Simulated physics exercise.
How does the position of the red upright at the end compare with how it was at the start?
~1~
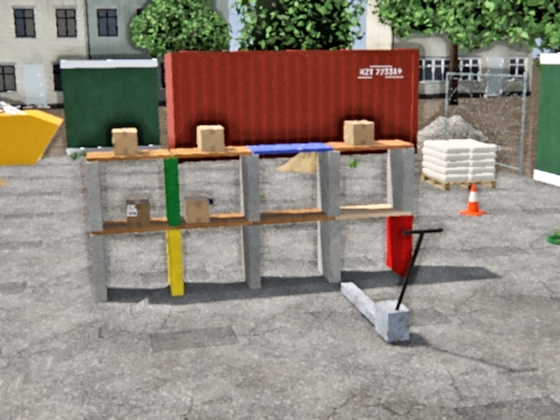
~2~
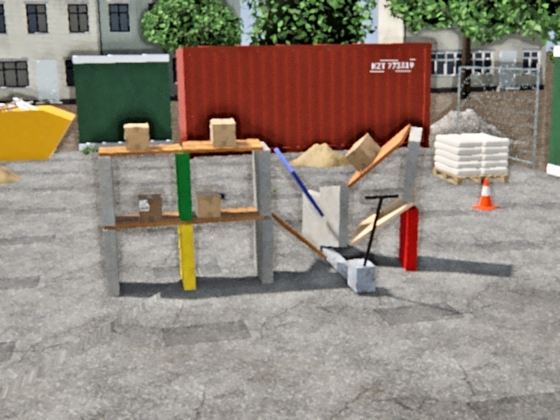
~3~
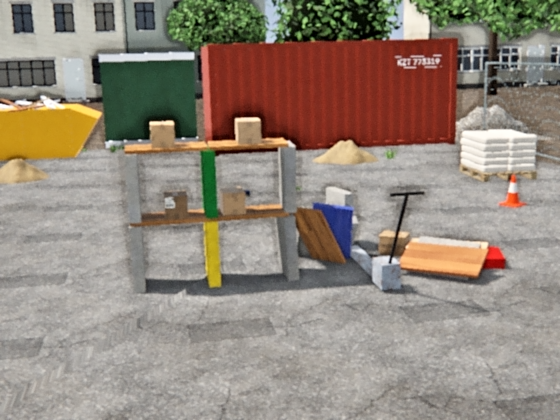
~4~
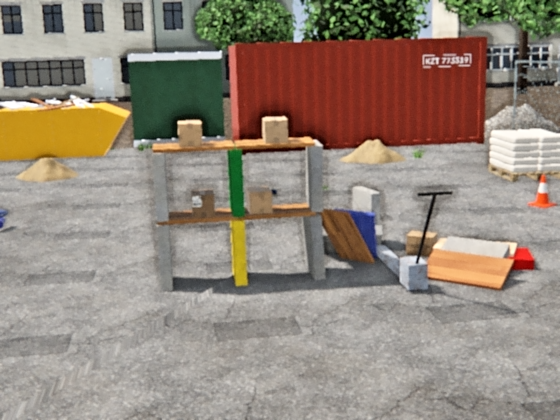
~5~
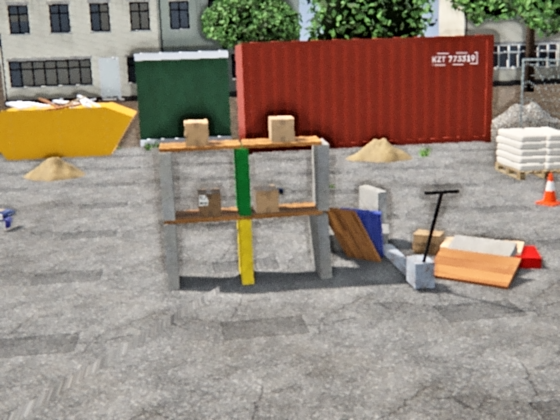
At the start the red upright stands under the right end of the shelving, and at the end it lies on its side on the ground among the fallen boards.
Two-tier board shelving collapsing on its right side as a floor jack pushes in, blue board dropping, left half still standing.
